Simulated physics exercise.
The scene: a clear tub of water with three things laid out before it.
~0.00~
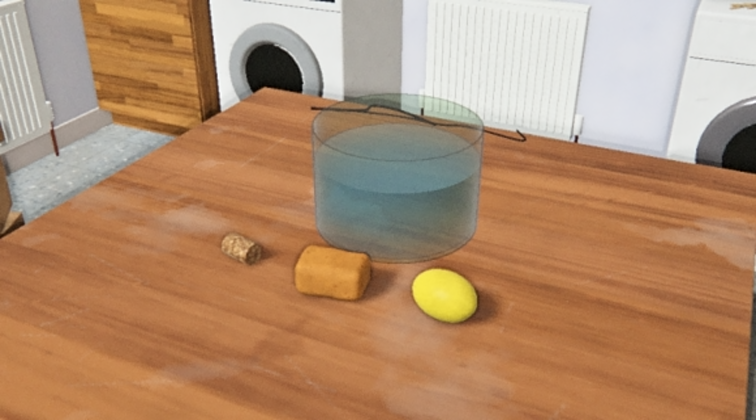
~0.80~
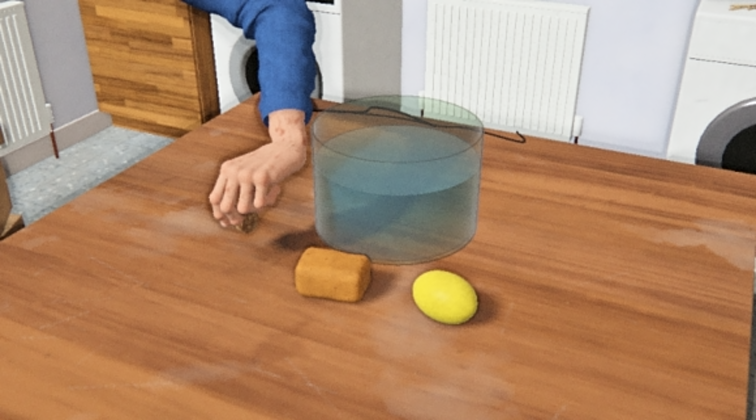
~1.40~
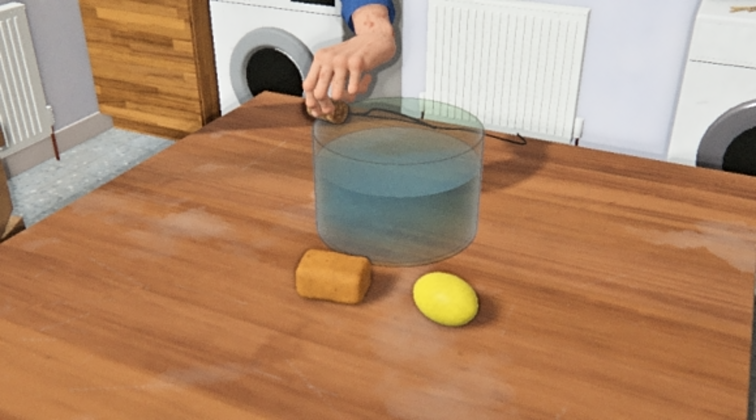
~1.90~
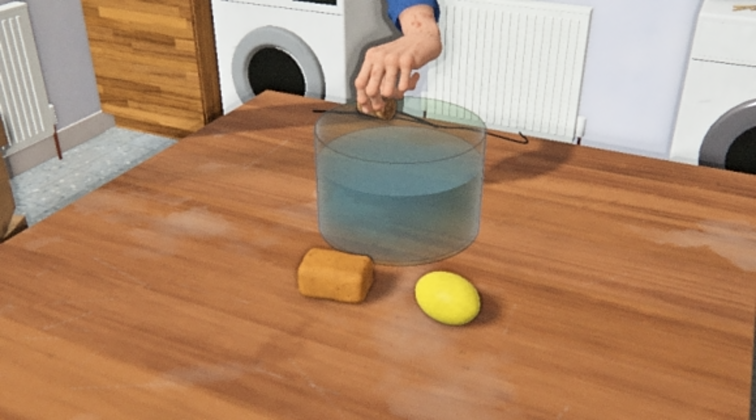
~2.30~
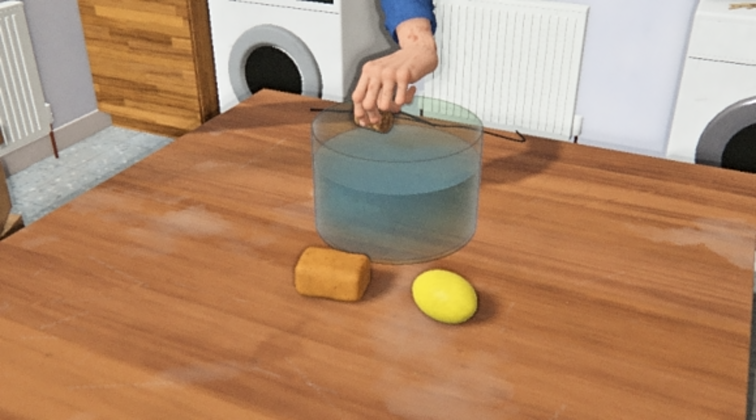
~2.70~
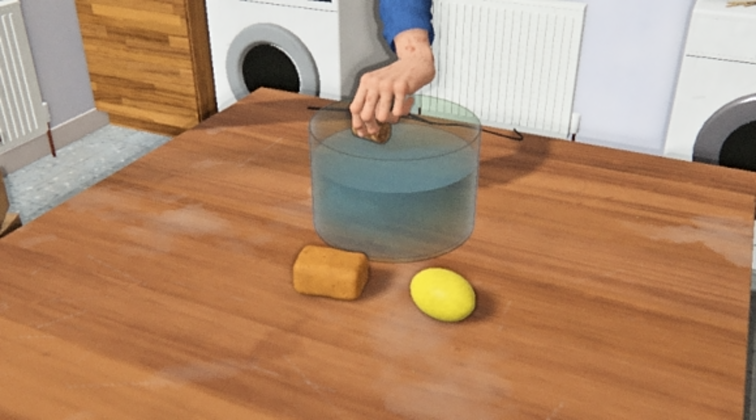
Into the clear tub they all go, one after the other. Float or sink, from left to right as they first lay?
Note: Left one is buoyant, middle one is buoyant, right one is buoyant.
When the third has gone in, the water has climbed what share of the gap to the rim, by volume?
It comes to around 12 per cent.
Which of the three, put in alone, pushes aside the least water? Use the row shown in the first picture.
It is the left-hand piece.
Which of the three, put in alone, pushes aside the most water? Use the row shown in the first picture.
My answer is the body at the right end.
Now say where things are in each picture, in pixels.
In the first picture, the row from the left; cork (242, 249); bread roll (333, 273); lemon (445, 295).
In the second picture, a hand picks up the cork; cork (238, 217); lemon (445, 297).
In the third picture, it is carried over; cork (327, 109); bread roll (334, 277).
In the fourth picture, it is above the clear tub; cork (377, 105); lemon (448, 297).
In the fifth picture, it comes down; cork (374, 118); bread roll (333, 274).
In the sixth picture, it is just over the surface; cork (372, 129); bread roll (331, 273); lemon (443, 294).
By 4.0 s, the cork rides on the surface.
By 8.0 s, the bread roll rides on the surface.
By 12.0 s, the lemon rides on the surface; afloat, cork, bread roll and lemon.
